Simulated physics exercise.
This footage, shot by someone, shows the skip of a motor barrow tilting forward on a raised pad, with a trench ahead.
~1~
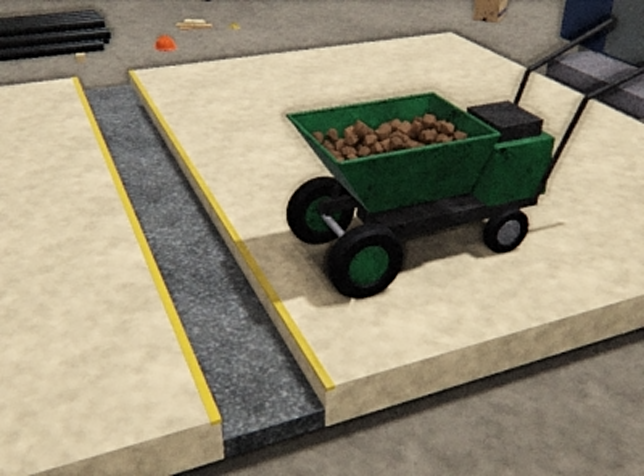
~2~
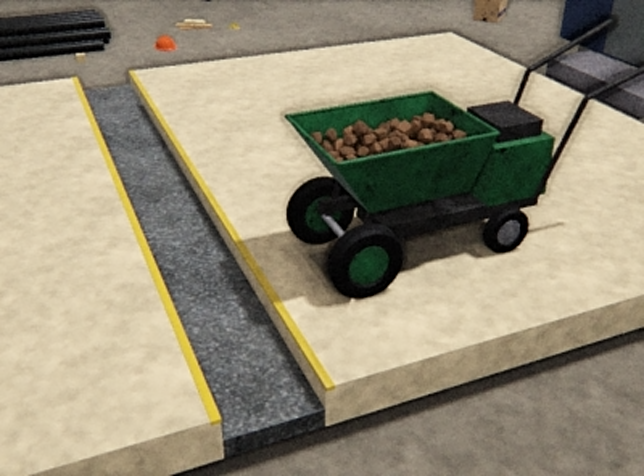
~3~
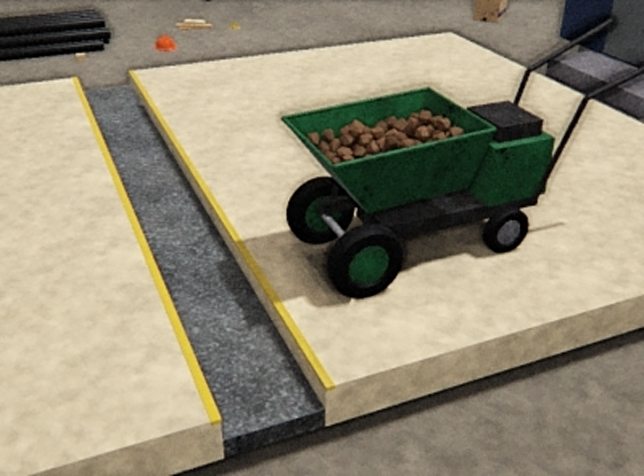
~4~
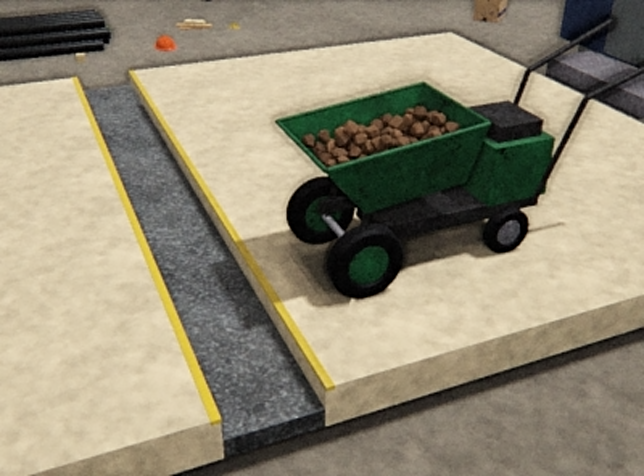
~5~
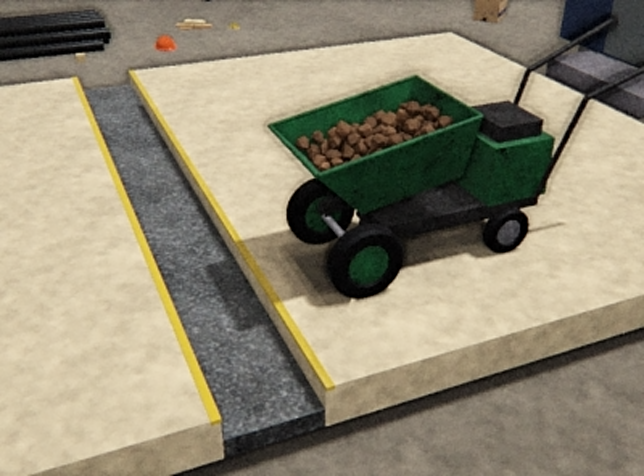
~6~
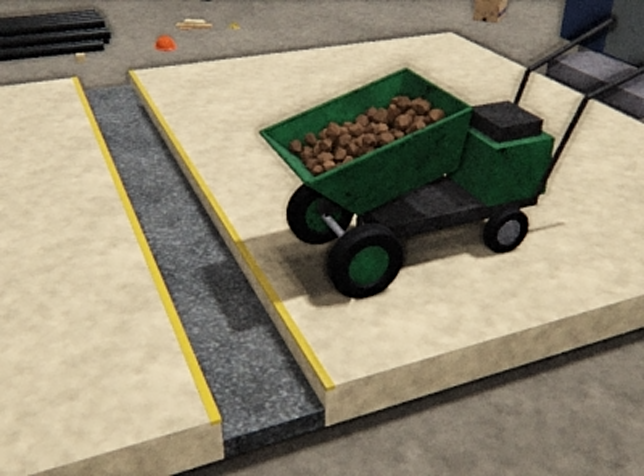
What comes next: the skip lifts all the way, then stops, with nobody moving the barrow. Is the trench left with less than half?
No, it holds more than half.
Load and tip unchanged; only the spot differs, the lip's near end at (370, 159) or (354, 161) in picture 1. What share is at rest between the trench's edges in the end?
Roughly 90 per cent at the first spot and 90 per cent at the second.
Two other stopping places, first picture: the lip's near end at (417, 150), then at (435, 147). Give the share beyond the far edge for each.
About 0 per cent first, about 0 per cent second.
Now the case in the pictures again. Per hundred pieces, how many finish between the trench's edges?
Roughly 80 in every hundred pieces, I'd say.
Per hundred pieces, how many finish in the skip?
I reckon some 10 percent.
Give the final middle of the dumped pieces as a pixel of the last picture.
I'd mark it at roughly (202, 304).
Shortly afterwards, skip tipped steeply; the whole lot in the skip.
Next, skip tipped right over; the bulk in the skip; near a quarter in or heaped over the trench; only a few beyond it; only a few falling.
Some moments later, skip tipped right over; near a quarter in the skip; near two thirds in or heaped over the trench; a little beyond it.
In the end, skip tipped right over; a little in the skip; the bulk in or heaped over the trench; a little beyond it.
